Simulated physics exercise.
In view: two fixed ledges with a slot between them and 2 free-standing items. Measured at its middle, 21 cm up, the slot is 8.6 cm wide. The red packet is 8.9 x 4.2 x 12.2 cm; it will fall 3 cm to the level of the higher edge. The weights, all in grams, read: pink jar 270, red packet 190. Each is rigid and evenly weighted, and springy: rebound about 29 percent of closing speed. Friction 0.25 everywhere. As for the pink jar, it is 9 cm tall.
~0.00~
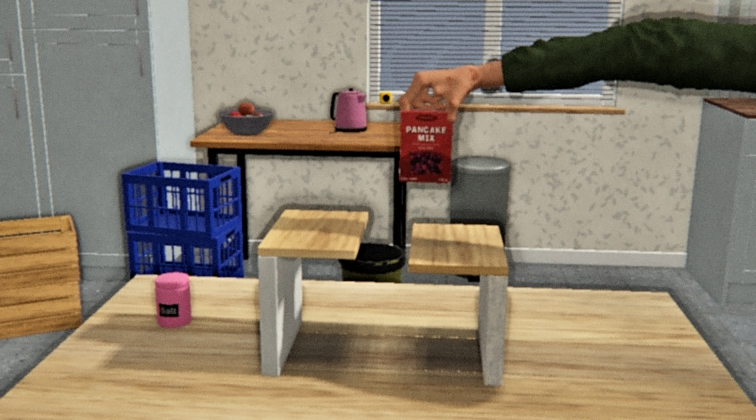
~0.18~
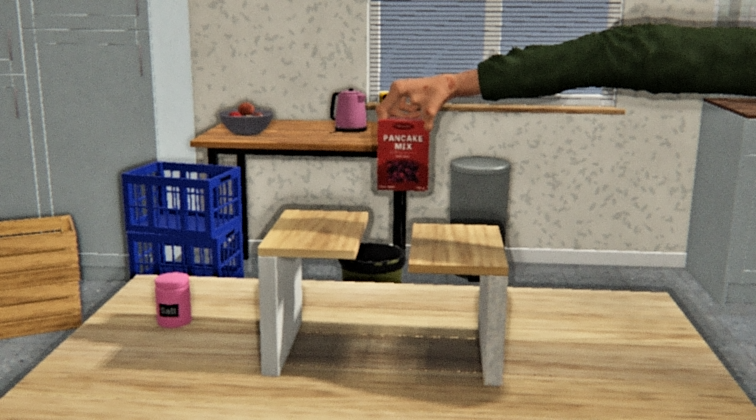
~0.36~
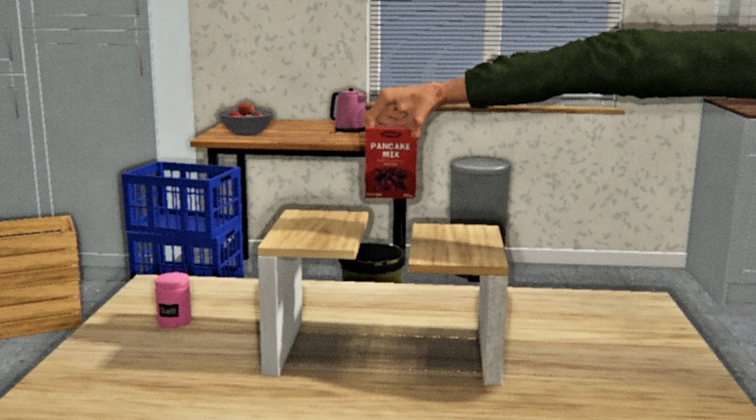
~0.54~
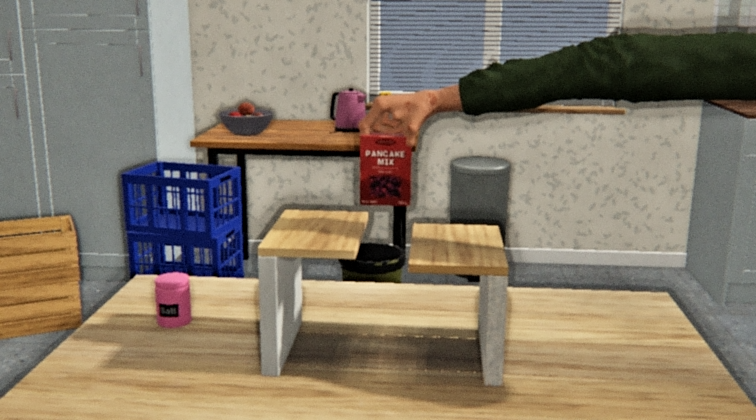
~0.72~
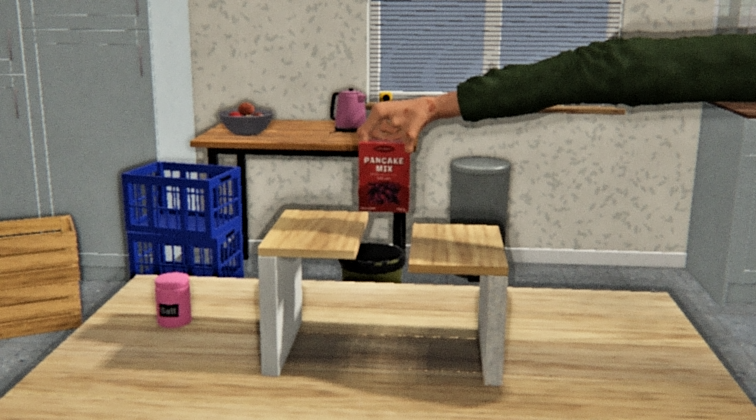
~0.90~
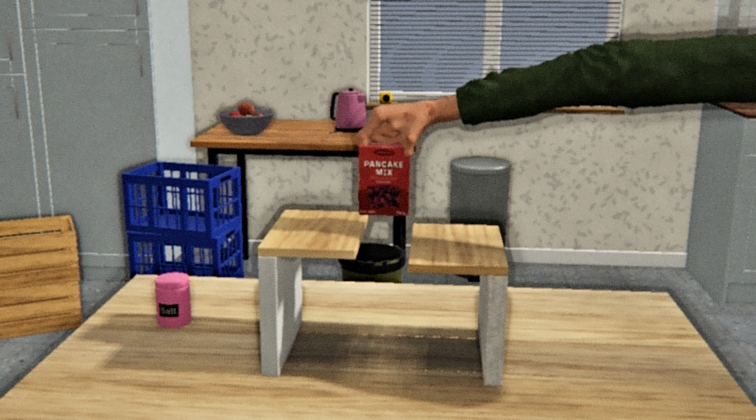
The clip opens with a hand in a green sleeve gripping a red packet of pancake mix above a small wooden stand with a slot, a pink jar to its left. The arm moves the packet left and slightly down, then lowers it a little more until it hangs just above the slot, while the jar stays still.
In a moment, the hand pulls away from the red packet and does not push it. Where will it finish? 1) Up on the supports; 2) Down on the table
(1) Up on the supports.
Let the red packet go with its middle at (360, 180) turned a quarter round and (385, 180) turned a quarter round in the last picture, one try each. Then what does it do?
For the first case it is held up, while for the second case it makes it through.
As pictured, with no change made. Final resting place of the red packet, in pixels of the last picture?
(396, 220).
After 1.10 s, red packet 10° off upright near (387, 199).
After 1.20 s, red packet 63° off upright near (398, 219).
After 1.30 s, red packet on its side near (396, 219).
In the end (1.9 s), toppled on the stand or table, red packet; pink jar under 4 cm from the start. At the end, from the last picture's camera, red packet near (396, 220). The packet stays on top.
